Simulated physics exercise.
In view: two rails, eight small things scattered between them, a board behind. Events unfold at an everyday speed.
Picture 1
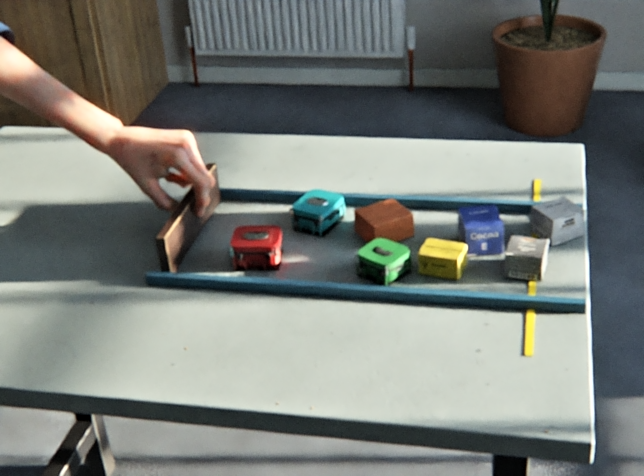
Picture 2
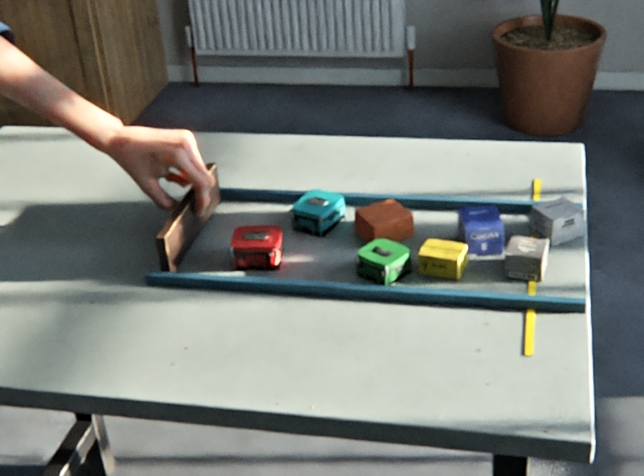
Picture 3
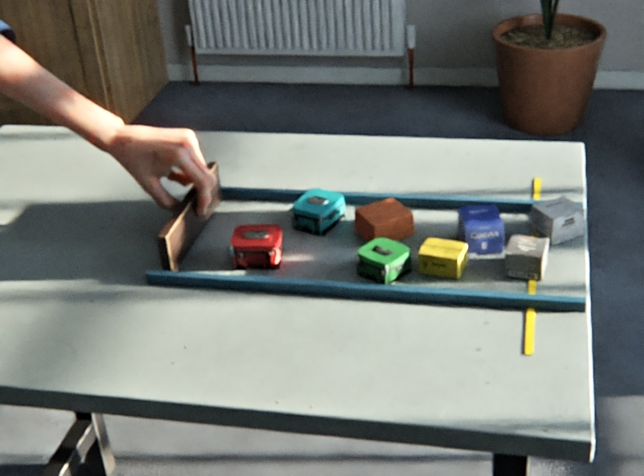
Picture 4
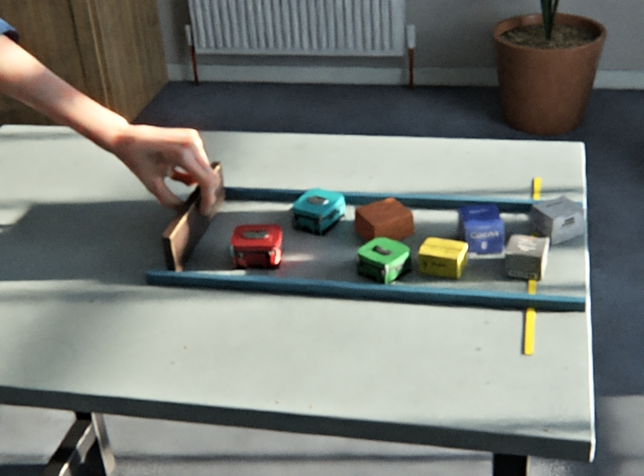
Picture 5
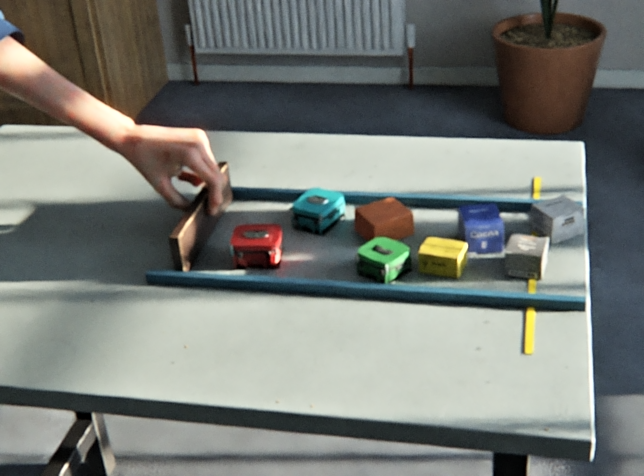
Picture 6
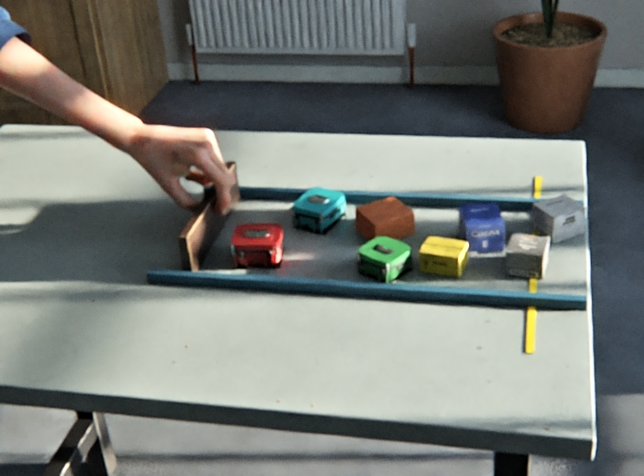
The video shows a hand holding an upright board between two blue rails on a table, with several small coloured boxes and cases scattered ahead of it. The hand slides the board slightly to the right while the items stay essentially still.
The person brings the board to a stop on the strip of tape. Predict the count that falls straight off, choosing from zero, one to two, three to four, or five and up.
There will be five or more losses over the edge.
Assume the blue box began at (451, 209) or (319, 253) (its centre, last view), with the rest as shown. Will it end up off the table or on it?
Goes off the end, then goes off the end.
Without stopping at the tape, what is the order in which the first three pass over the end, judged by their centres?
It goes the grey box, followed by the yellow box, and then the blue box.
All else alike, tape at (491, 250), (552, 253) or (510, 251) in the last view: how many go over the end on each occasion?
Try 1: 3; try 2: 6; try 3: 3.
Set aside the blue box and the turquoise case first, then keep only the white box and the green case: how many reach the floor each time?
That makes 3 fallen, then 4 fallen in the other try.
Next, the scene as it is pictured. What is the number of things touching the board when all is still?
2.
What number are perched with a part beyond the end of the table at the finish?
That adds up to 0.
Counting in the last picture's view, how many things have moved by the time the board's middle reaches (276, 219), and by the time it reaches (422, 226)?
Tally at point one: 1; at point two: 8.
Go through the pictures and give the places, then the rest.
White box (558, 221); grey box (526, 258); blue box (480, 230); board (191, 217); tape (534, 255), in the first picture.
Grey box (526, 258); turquoise case (318, 213), in the second picture.
Blue box (480, 230); orange block (384, 222), in the third picture.
White box (558, 220); green case (384, 261), in the fourth picture.
Grey box (526, 256); yellow box (443, 258), in the fifth picture.
White box (558, 218); grey box (527, 256); blue box (481, 228); board (211, 216); tape (535, 252), in the sixth picture.
A little later, none off yet; white box at rest near (558, 218); grey box at rest near (527, 256); blue box at rest near (481, 228).
Next, none off yet; white box moving near (568, 217); grey box shifted about its own width near (575, 259); blue box shifted about its own width near (533, 233).
When it is over, the number that fall off is five or more; down, orange block, green case, yellow box, blue box, grey box and white box.
